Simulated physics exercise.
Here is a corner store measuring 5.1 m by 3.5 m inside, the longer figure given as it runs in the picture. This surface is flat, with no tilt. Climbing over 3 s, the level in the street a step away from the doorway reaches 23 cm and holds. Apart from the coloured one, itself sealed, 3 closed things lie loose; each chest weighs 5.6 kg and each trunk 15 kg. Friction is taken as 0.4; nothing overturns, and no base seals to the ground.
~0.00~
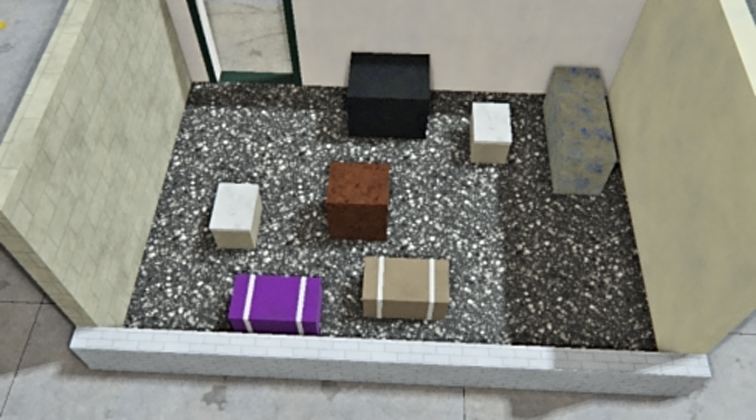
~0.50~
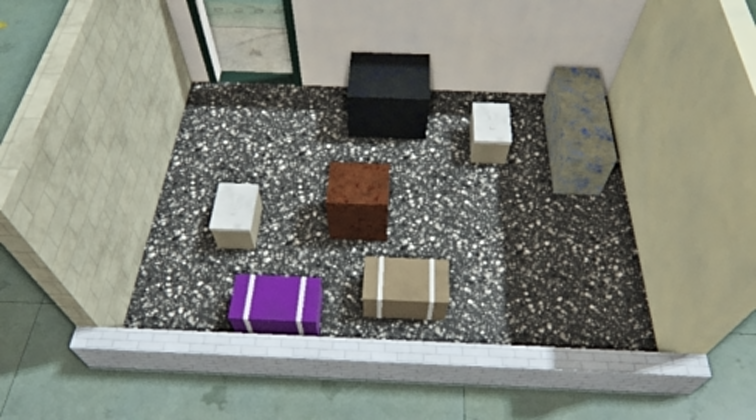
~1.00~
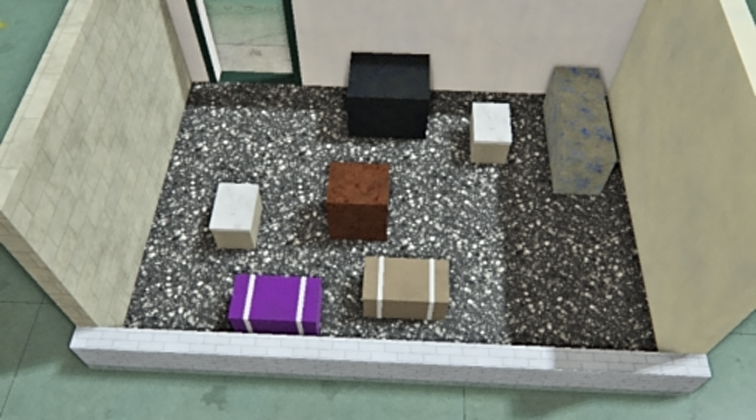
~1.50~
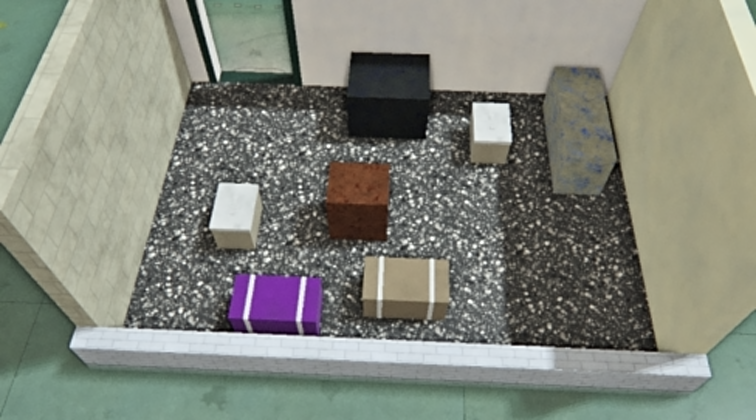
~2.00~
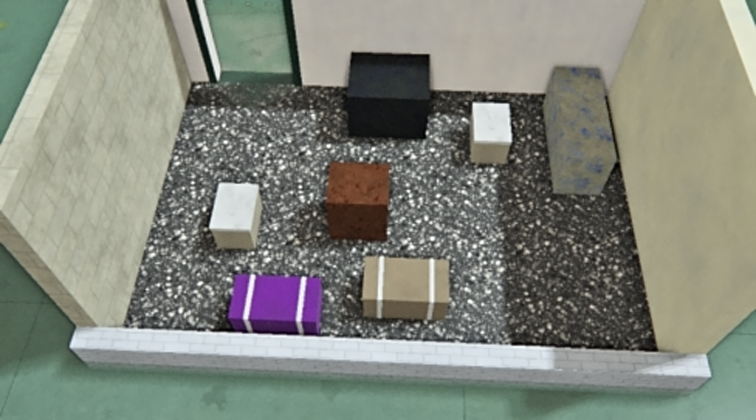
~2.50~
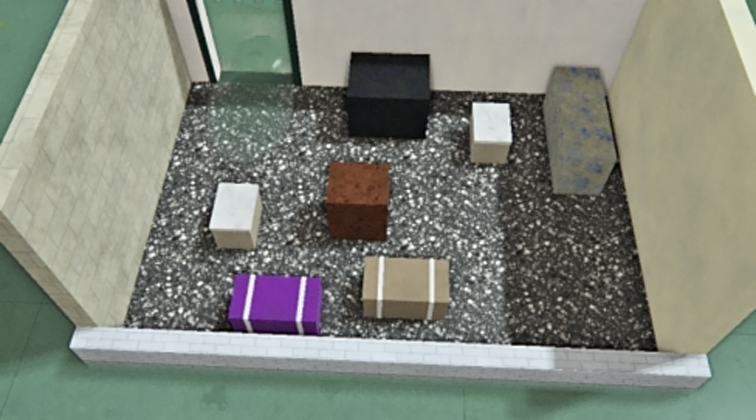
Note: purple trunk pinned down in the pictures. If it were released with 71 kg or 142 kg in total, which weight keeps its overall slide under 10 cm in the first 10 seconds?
I'd say the half-size load is fine.
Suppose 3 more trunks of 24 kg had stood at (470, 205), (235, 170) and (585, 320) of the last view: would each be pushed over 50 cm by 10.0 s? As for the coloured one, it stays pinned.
In that order: Less, past it, under.
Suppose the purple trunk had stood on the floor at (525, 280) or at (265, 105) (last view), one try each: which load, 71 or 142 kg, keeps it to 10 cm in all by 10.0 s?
In that order: Both loads work; just the heavier works.
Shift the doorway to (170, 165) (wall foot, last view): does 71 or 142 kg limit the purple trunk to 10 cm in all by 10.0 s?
The light one suffices.
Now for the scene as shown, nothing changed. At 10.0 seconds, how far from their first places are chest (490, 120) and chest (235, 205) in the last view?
Respectively 5 and 100 centimetres.
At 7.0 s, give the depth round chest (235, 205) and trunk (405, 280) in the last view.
About 17 and 4 cm.
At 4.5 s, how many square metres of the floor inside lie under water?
The covered patch comes to about 7.5 m2.
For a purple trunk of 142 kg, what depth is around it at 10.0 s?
11 cm, roughly.
After 3.5 s the purple trunk would be 0 cm from its start with 71 kg and 0 cm from its start with 142 kg; 0 cm of water round it then.
After 4.5 s the purple trunk would be 0 cm from its start with 71 kg and 0 cm from its start with 142 kg; 3 cm of water round it then.
After 7.0 s the purple trunk would be 0 cm from its start with 71 kg and 0 cm from its start with 142 kg; 11 cm of water round it then.
After 10.0 s the purple trunk would be 0 cm from its start with 71 kg and 0 cm from its start with 142 kg; 11 cm of water round it then.
